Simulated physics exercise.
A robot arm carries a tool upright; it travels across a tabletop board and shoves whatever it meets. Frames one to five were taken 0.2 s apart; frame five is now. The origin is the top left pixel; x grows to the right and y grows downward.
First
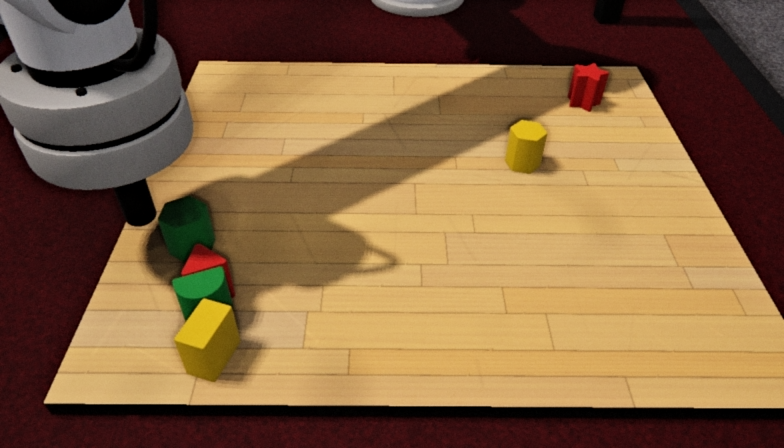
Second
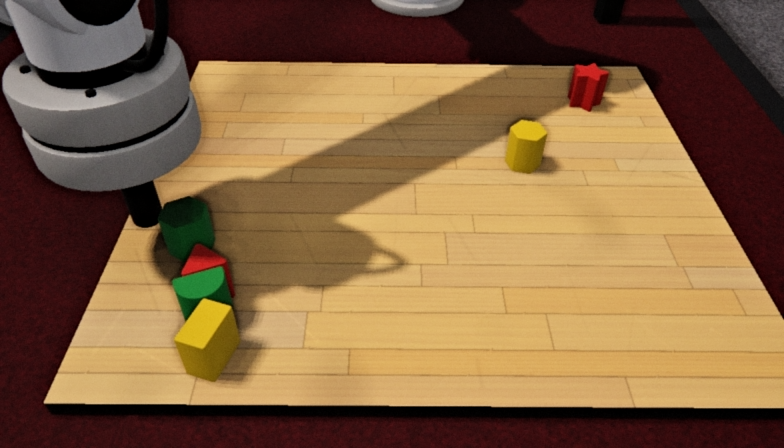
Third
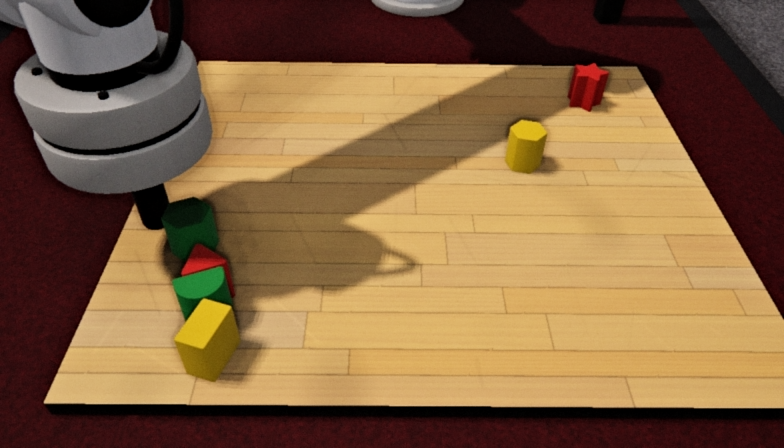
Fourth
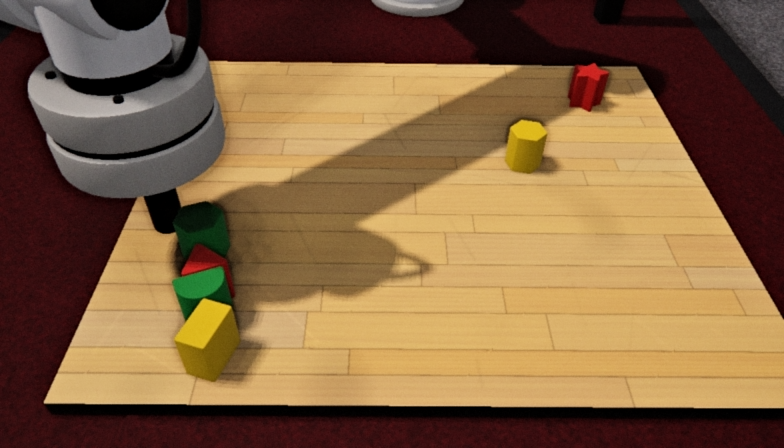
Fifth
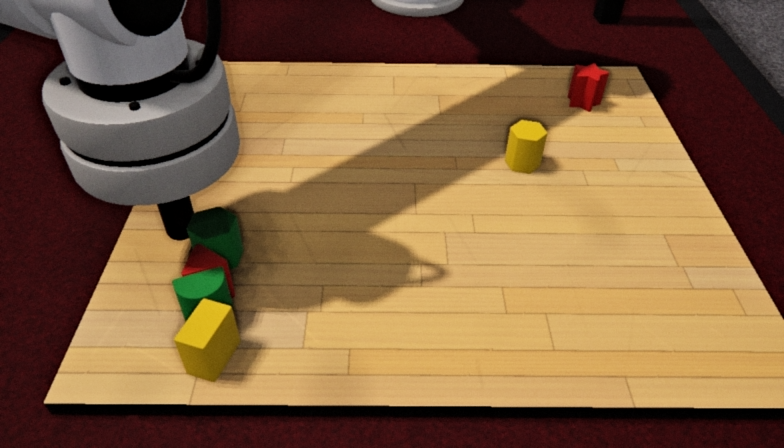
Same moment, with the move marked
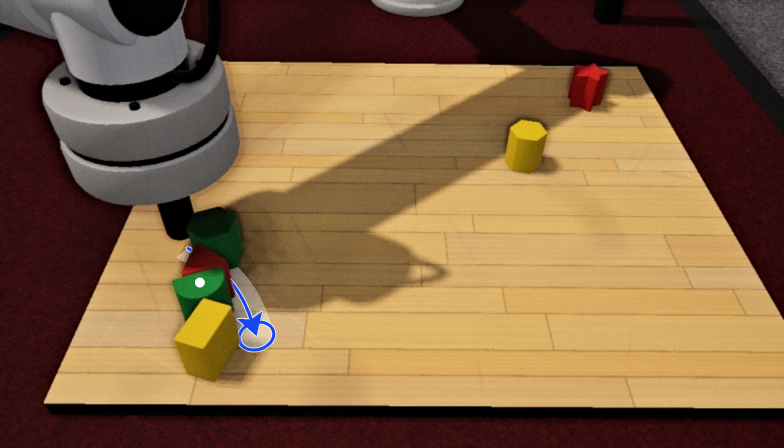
A robot arm's black rod moves slowly right and slightly toward the viewer at the left of a pale wooden board, seen from above by a still camera. A green six-sided block, red three-sided block, green rounded block and yellow oblong line the left side, with a yellow block and red star toward the upper right. The rod pushes the six-sided block rightward and slightly nearer, while the others stay put.
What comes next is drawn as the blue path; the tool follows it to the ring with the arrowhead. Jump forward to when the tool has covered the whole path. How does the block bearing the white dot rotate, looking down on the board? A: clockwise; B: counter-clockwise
That would be A.
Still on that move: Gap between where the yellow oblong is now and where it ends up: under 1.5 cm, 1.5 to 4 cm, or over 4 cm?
Distance: Less than 1.5 cm.
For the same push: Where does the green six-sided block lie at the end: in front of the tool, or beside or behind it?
Answer: Slipped away.
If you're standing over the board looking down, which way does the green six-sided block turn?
Short answer: Counterclockwise.
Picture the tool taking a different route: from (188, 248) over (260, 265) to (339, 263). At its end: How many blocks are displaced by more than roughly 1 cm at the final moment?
I foresee one block being moved.
Drawn move, from (188, 248) through (219, 270) and (242, 299) to (256, 336); the dot is on the green D-shaped block.
On the path given first. One third of the way, tool at (215, 254); green six-sided block at (250, 236), turned 15° anticlockwise.
Two thirds of the way, tool at (238, 282); green D-shaped block at (198, 289), turned 15° clockwise; red three-sided block at (193, 266); yellow oblong at (201, 329); green six-sided block at (266, 241), turned 40° anticlockwise.
At the end, tool at (253, 319); green D-shaped block at (197, 295), turned 50° clockwise; red three-sided block at (194, 265); yellow oblong at (196, 334), turned 25° anticlockwise; green six-sided block at (266, 241), turned 40° anticlockwise.
